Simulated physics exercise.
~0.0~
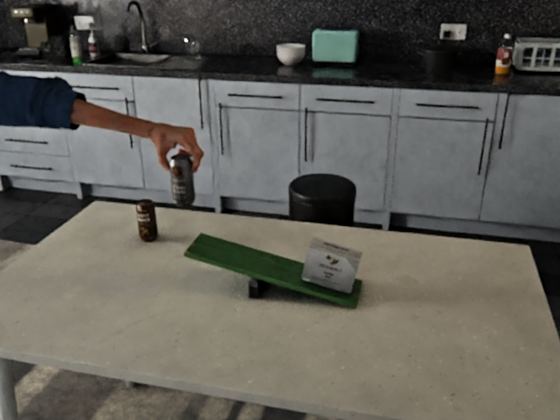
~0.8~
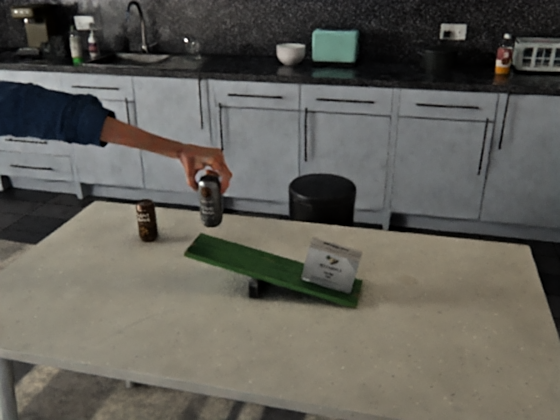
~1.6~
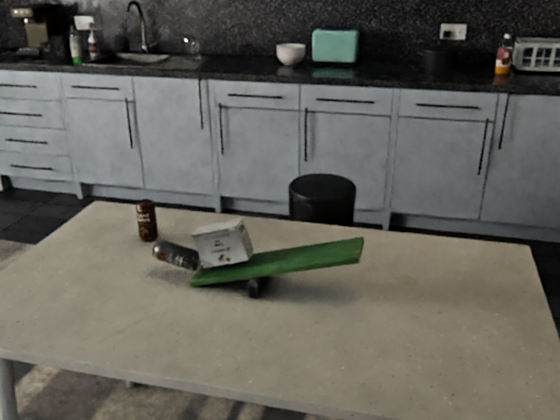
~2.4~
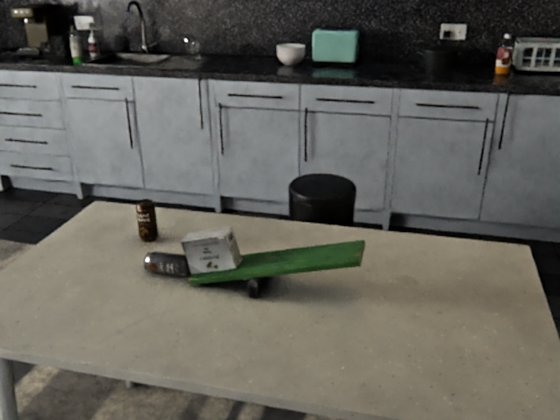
A hand held a grey can over the raised left end of a green plank and let it go, tipping the plank the other way; the white packet ended upside down at the lowered end, beside the toppled can, while a brown can stayed standing.
